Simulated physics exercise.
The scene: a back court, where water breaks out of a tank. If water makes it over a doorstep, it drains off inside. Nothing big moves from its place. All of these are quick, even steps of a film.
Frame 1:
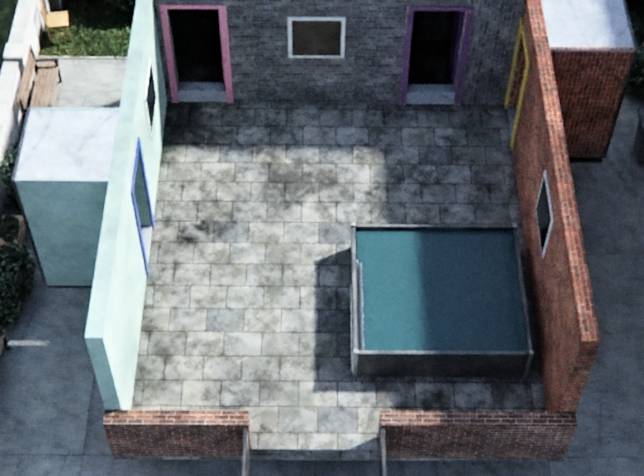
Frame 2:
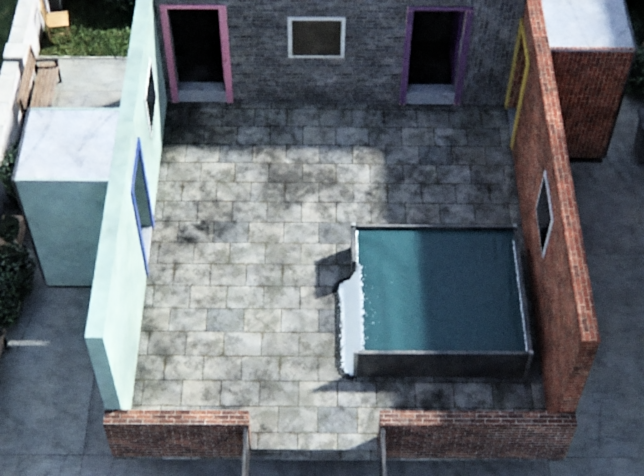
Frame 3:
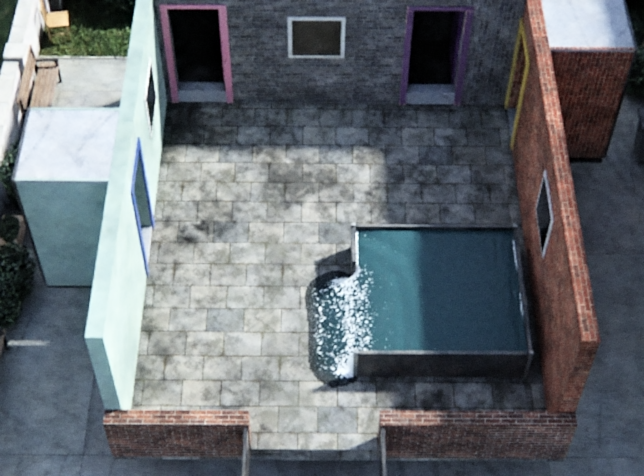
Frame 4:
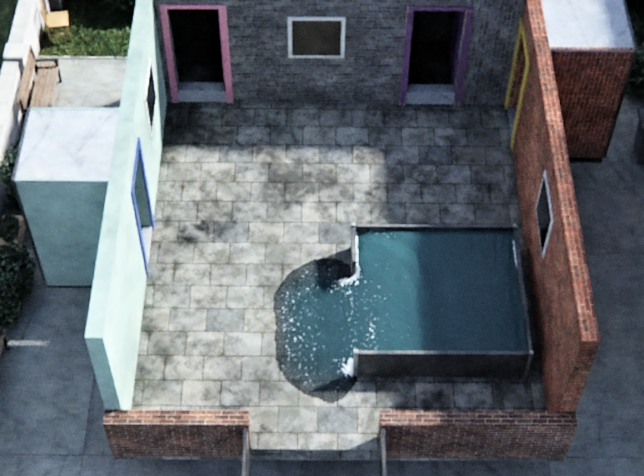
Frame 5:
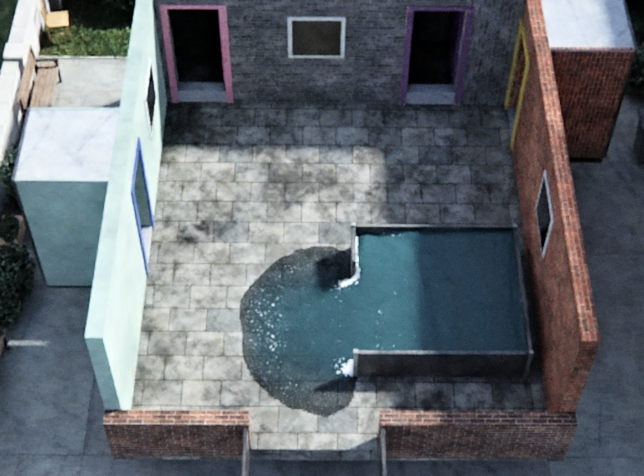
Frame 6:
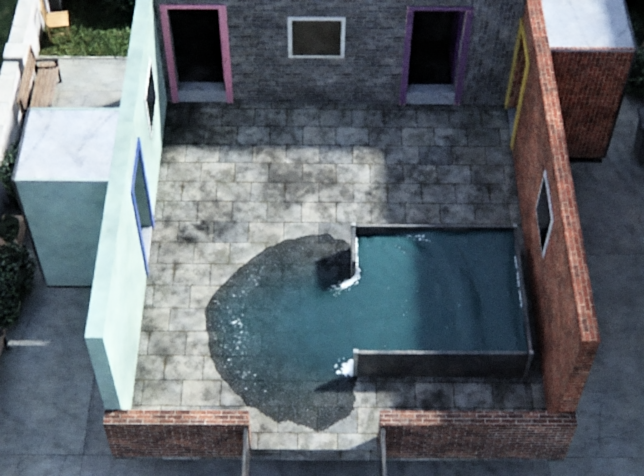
A walled stone courtyard held a tank of still water at the right, then water burst through a gap in its left side, foamed, and spread leftward across the paving in a widening, rounded pool.
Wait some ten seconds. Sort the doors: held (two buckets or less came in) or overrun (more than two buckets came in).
Sorted: Yellow door overrun, purple door held, pink door held, blue door overrun.
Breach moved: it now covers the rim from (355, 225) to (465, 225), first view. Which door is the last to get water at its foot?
Answer: The blue one.
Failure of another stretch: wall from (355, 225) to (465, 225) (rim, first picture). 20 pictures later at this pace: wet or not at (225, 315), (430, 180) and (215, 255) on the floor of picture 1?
Unwetted, submerged, unwetted.
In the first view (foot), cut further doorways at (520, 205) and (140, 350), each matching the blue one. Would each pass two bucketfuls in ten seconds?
In order: Falls short, exceeds it.
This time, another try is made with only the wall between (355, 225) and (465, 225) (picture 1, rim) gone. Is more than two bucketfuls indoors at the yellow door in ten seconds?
Note on yellow - it gets too much.
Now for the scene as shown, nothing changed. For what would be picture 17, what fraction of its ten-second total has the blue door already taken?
My estimate: Close to 10 per cent.
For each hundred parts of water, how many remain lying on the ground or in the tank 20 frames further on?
96 per cent.
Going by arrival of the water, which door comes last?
Answer - the yellow-painted one.
A moment on, water covers 30 % of the floor; the yellow door not reached, the purple door not reached, the pink door not reached, the blue door not reached.
Next, water covers 35 % of the floor; the yellow door not reached, the purple door not reached, the pink door not reached, the blue door under two buckets in.
Then, water covers 40 % of the floor; the yellow door not reached, the purple door not reached, the pink door not reached, the blue door over two buckets in.
Later, water covers 65 % of the floor; the yellow door not reached, the purple door wet at the sill, nothing in, the pink door wet at the sill, nothing in, the blue door far over two buckets in.
In the end, water covers 90 % of the floor; the yellow door over two buckets in, the purple door wet at the sill, nothing in, the pink door wet at the sill, nothing in, the blue door far over two buckets in.
